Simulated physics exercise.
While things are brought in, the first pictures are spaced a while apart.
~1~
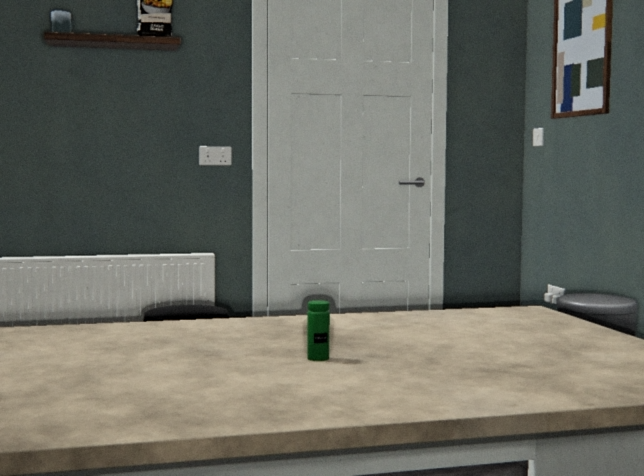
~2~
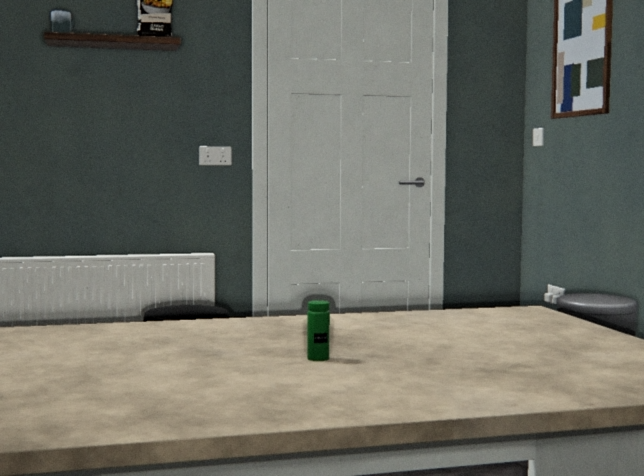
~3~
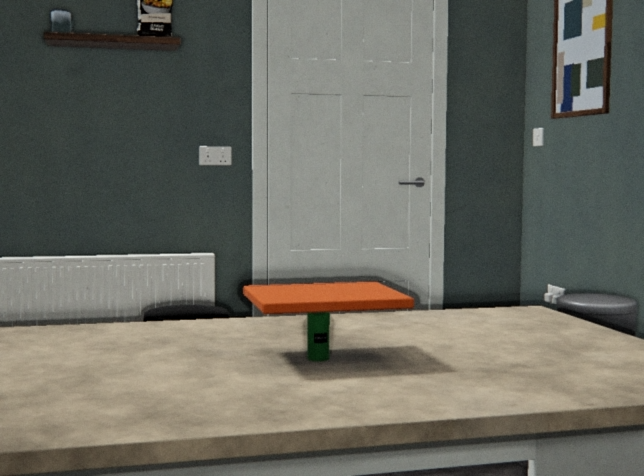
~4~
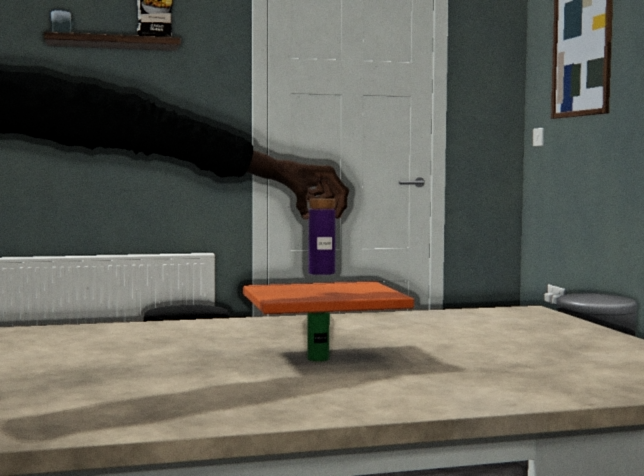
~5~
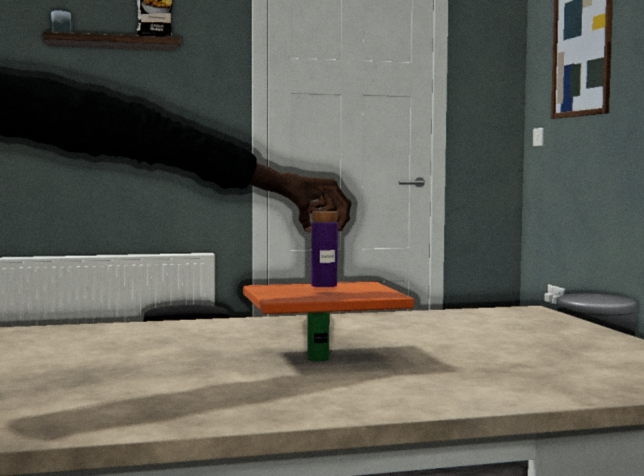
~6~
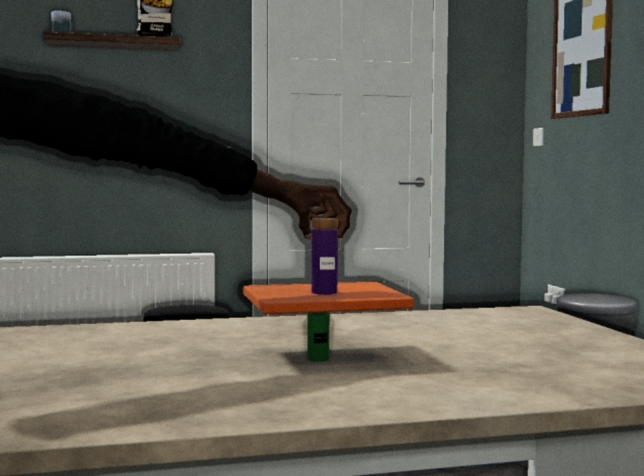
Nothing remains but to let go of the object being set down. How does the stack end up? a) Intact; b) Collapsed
Answer: A.
Then, 0.40 s later than the last frame, all is still.
Then, 1.30 s later than the last frame, purple shaker resting near (325, 257).
When it is over, all 3 as before. End places, in pixels of the last picture, purple shaker near (325, 256). The stack stays up.
